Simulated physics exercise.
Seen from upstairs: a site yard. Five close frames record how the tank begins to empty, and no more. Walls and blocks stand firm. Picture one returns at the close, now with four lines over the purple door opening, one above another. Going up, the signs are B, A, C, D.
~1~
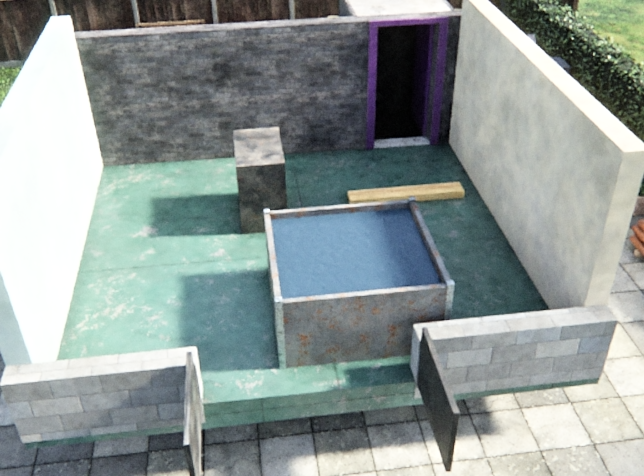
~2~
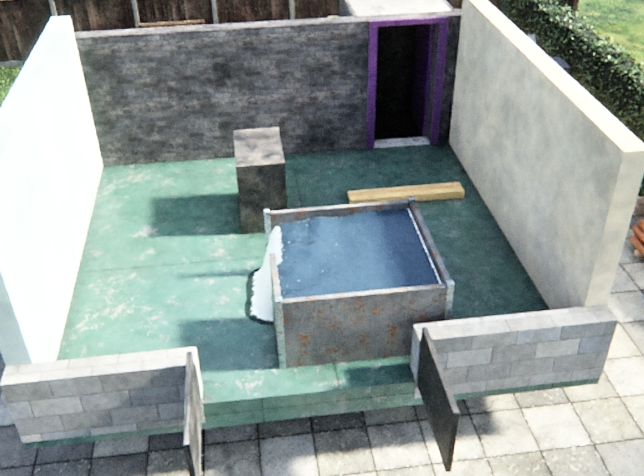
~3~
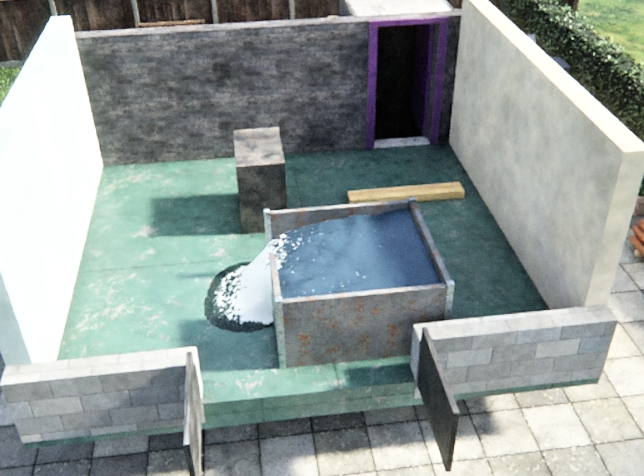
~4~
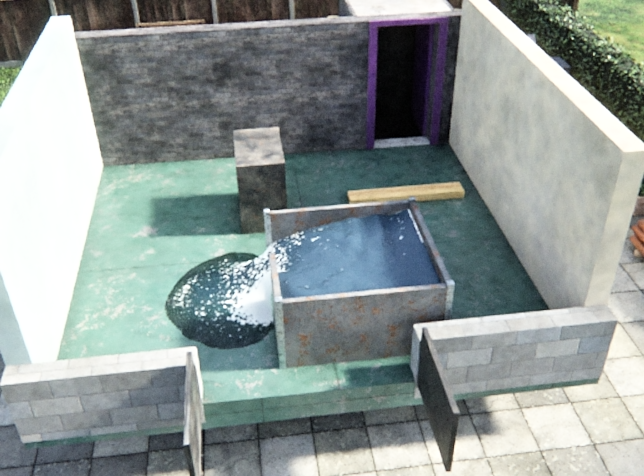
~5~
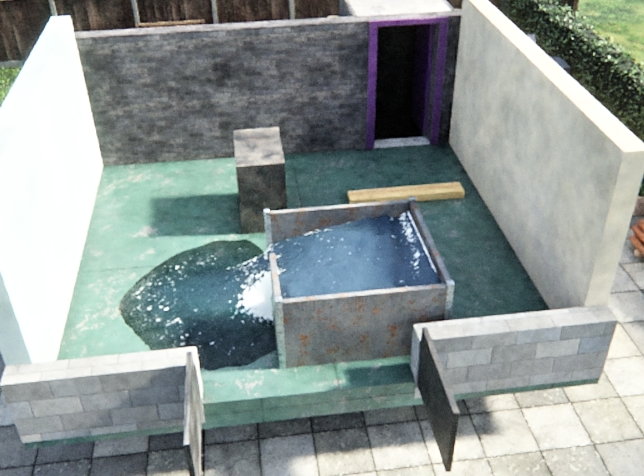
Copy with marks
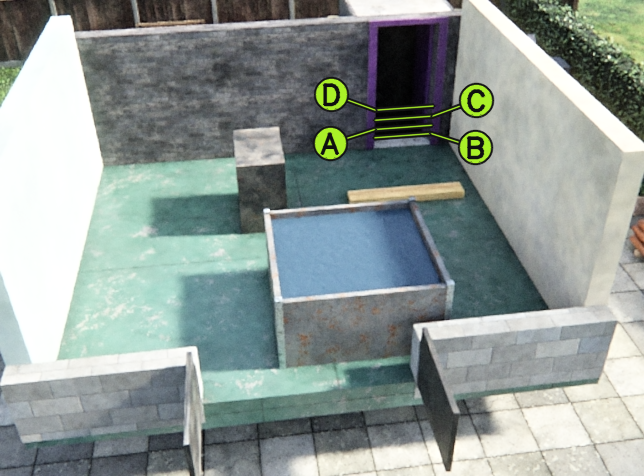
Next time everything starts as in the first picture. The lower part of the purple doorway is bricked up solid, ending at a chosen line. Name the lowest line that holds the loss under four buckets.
B will do.
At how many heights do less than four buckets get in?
All four.
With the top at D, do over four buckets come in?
No, not at all.
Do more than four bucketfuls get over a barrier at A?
No.
On the marked copy, A at (403, 127); B at (402, 135); C at (403, 118); D at (404, 108); from the bottom up B, A, C, D.
If A is chosen, nothing gets over.
If B is chosen, nothing gets over.
If C is chosen, nothing gets over.
If D is chosen, nothing gets over.
